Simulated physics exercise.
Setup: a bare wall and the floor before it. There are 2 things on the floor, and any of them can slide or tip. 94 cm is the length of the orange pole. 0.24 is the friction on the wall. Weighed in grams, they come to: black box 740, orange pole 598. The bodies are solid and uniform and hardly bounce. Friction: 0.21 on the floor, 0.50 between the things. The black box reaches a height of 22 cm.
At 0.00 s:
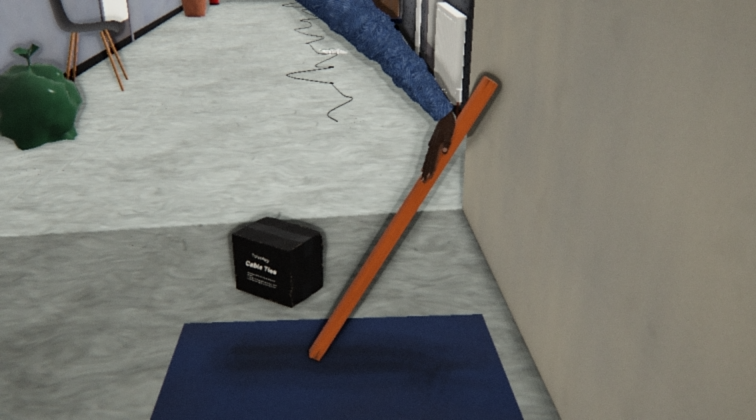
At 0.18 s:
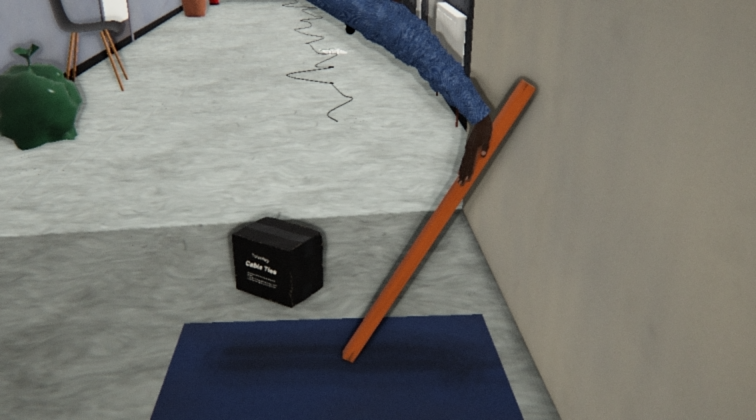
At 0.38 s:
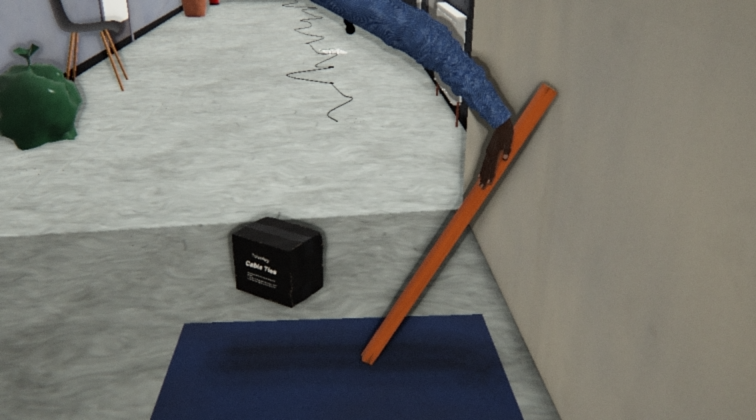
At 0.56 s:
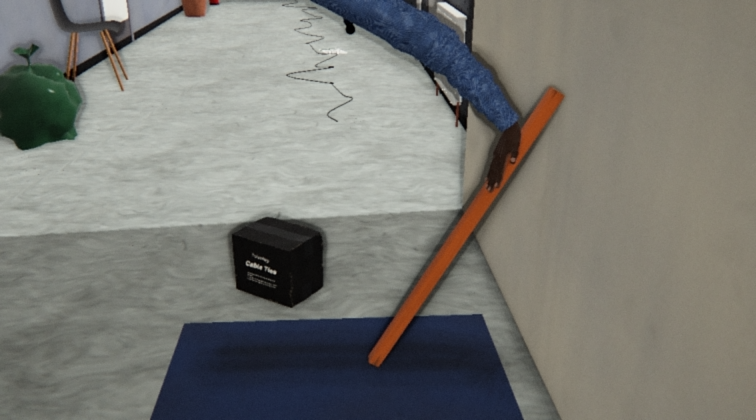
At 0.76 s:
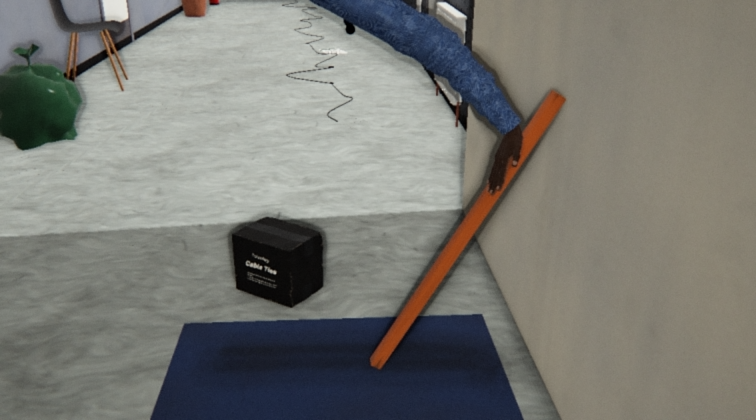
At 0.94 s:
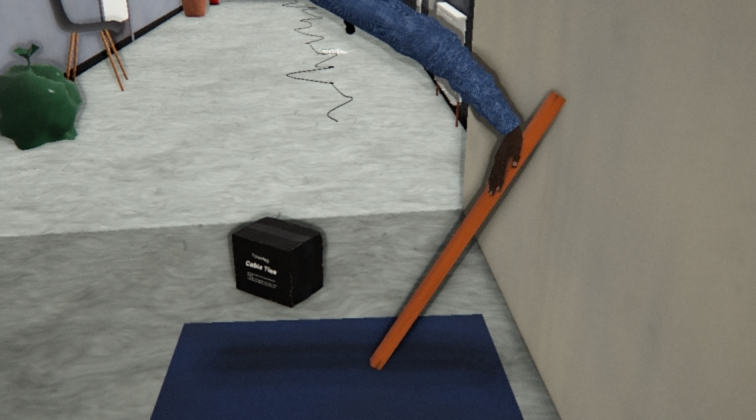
A room with a pale floor and a bare wall on the right is seen from slightly above. A small black box sits left of centre behind a dark blue mat, with a lumpy green object and a chair at upper left. A dark hand in a blue sleeve shifts a slanted orange pole rightward against the wall, then keeps holding it, while the box and camera stay still.
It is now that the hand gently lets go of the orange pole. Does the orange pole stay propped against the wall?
No.
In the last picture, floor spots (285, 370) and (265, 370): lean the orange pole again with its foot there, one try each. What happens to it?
In the first case it falls, while in the second case it falls.
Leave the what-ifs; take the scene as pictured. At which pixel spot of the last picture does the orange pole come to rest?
Near (371, 363).
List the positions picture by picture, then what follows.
In the first frame, 18 cm from its place; orange pole (396, 229); black box (279, 261).
In the second frame, 9 cm from its place; orange pole (431, 231); black box (279, 261).
In the third frame, 3 cm from its place; orange pole (451, 234); black box (279, 261).
In the fourth frame, 1 cm from its place; orange pole (459, 237); black box (279, 261).
Leant on the wall, still held; orange pole (460, 240); black box (279, 261), in the fifth frame.
Leant on the wall, still held; orange pole (460, 240); black box (279, 261), in the sixth frame.
After 1.44 s, orange pole leaning 11° more than when let go near (433, 258).
After 1.64 s, orange pole leaning 33° more than when let go near (396, 299).
After 1.84 s, orange pole leaning 60° more than when let go near (371, 360).
In the end (2.3 s), toppled on the floor, orange pole; black box under 10 cm from the start. At the end, from the last picture's camera, orange pole near (371, 363). The pole gives way.
